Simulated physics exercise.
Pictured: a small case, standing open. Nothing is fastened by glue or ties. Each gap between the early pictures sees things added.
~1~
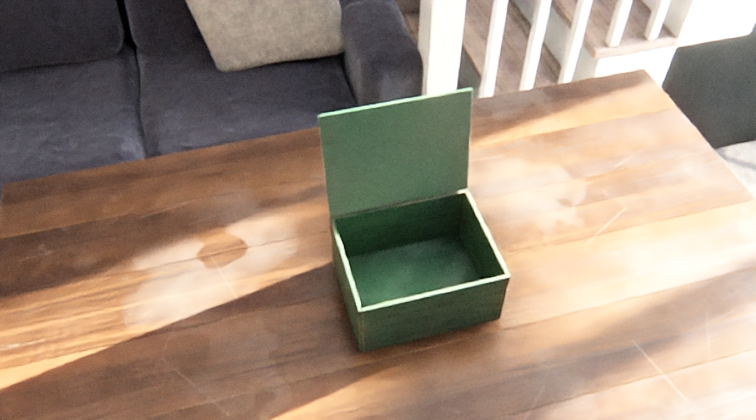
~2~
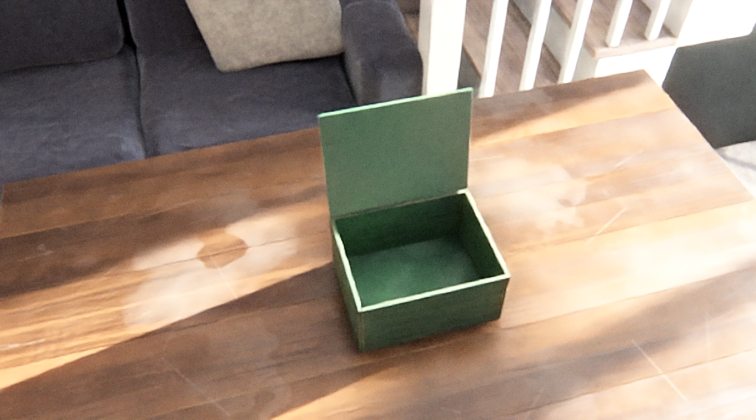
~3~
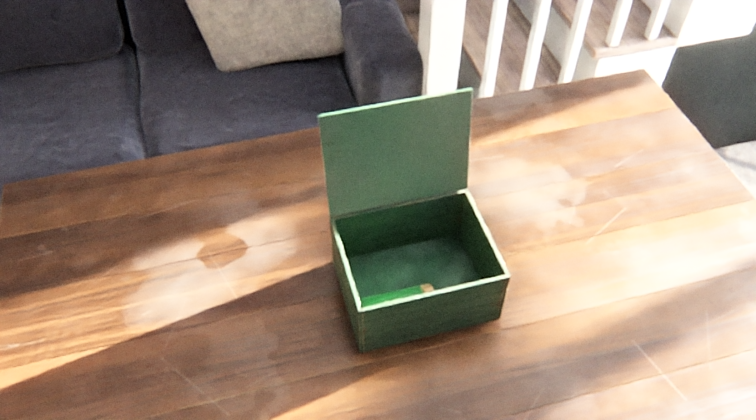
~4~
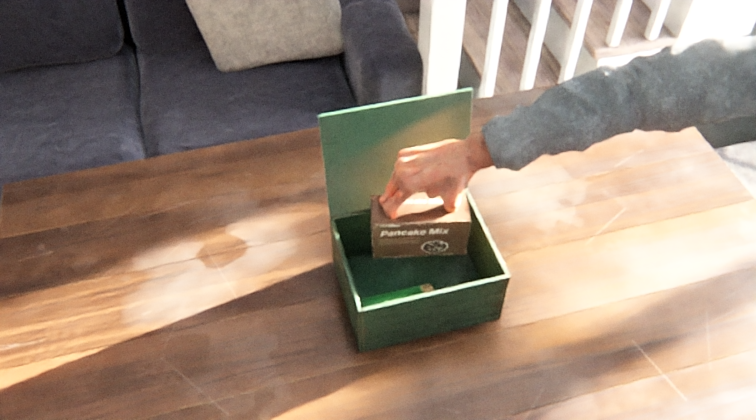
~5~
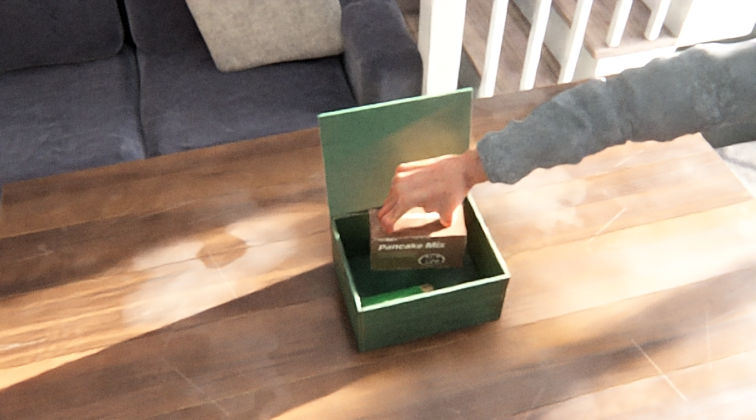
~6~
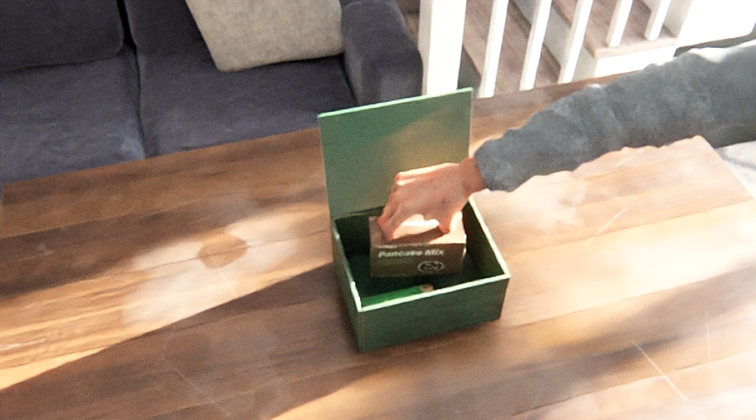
A hand in a grey sleeve reaches in from the right and lowers a brown carton of pancake mix into an open green box on a wooden table, where a small green item has appeared inside, and keeps holding the carton.
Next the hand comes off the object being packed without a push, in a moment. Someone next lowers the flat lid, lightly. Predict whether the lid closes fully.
Meets the rim.
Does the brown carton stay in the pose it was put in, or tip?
As it turns out, the brown carton keeps its original angle.
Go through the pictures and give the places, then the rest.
In the first picture, the last thing is not in view yet.
In the second picture, the last thing is not in view yet.
In the third picture, the last thing is not in view yet.
The fourth picture shows on its way; brown carton (419, 225).
The fifth picture shows on its way; brown carton (416, 239).
The sixth picture shows put in, still held; brown carton (416, 246).
Then, 1.30 s later than the last frame, lid 77° above the rim; brown carton moved a little near (414, 265).
Then, 2.00 s later than the last frame, lid 33° above the rim; brown carton moved a little near (414, 265).
When it is over, lid shut; moved from the start, brown carton; green shaker as before. End places, in pixels of the last picture, brown carton near (414, 265).
